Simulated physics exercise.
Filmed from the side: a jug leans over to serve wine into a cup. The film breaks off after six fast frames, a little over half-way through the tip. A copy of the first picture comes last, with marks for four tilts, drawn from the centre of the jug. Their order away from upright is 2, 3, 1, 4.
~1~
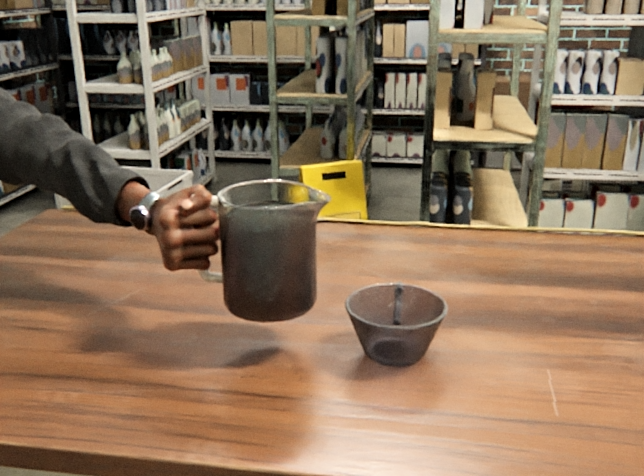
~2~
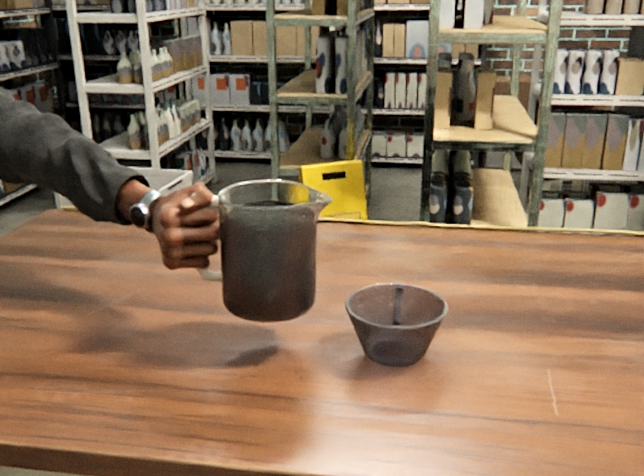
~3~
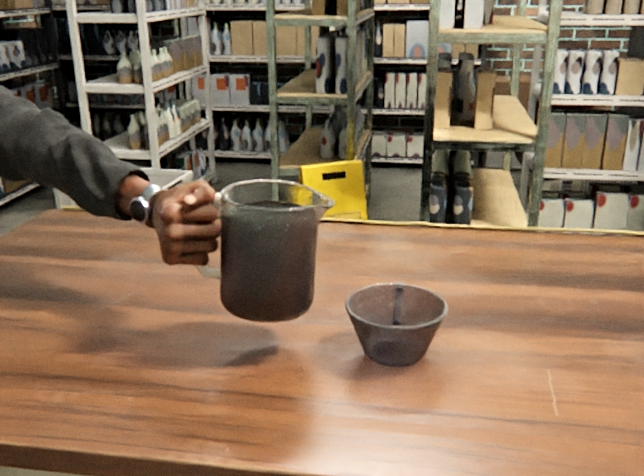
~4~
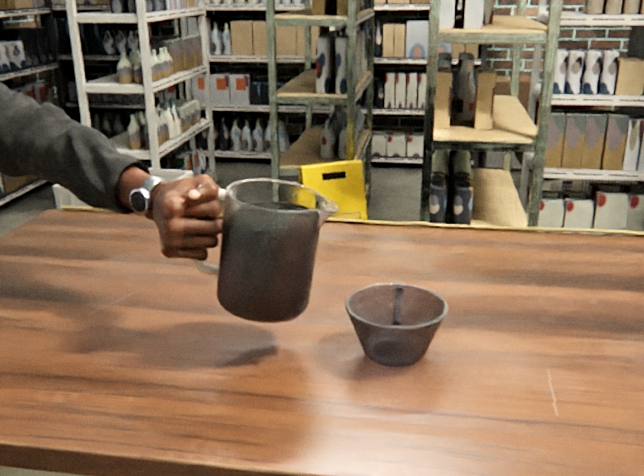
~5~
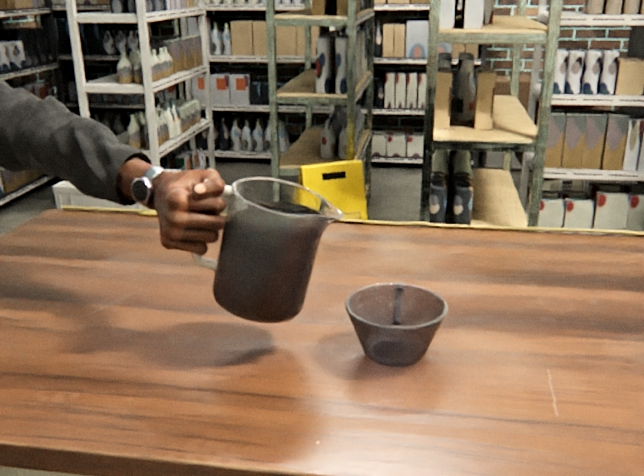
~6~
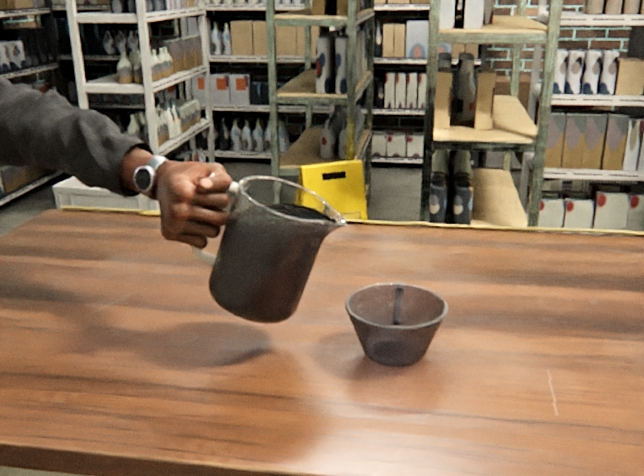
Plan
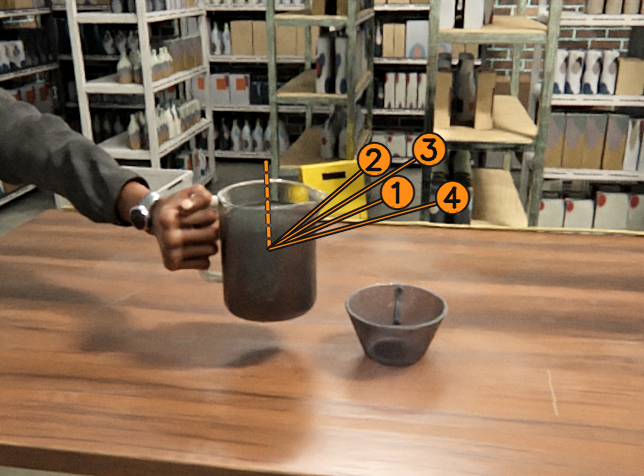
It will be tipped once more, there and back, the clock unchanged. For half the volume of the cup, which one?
Take 2.
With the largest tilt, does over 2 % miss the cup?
Yes, it does.
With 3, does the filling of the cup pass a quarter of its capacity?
Yes.
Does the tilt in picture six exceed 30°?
No, it does not.
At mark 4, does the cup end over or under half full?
Over.
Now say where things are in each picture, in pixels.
The first picture shows upright, lip at (329, 199); rim of the cup round (396, 304); nothing has left yet.
The second picture shows upright, lip at (330, 200); nothing has left yet.
The third picture shows tipped about 4°, lip at (333, 203); nothing has left yet.
The fourth picture shows tipped about 8°, lip at (336, 209); nothing has left yet.
The fifth picture shows tipped about 14°, lip at (341, 215); nothing has left yet.
The sixth picture shows tipped about 20°, lip at (344, 223); nothing has left yet.
On the marked copy, 1 at (381, 200); 2 at (362, 170); 3 at (415, 158); 4 at (436, 203).
If 1 is chosen, the cup ends with about 89 % of what it can hold; 8 % of the wine is spilt.
If 2 is chosen, the cup ends with about 50 % of what it can hold.
If 3 is chosen, the cup ends with about 74 % of what it can hold.
If 4 is chosen, the cup ends with about 91 % of what it can hold; 21 % of the wine is spilt.
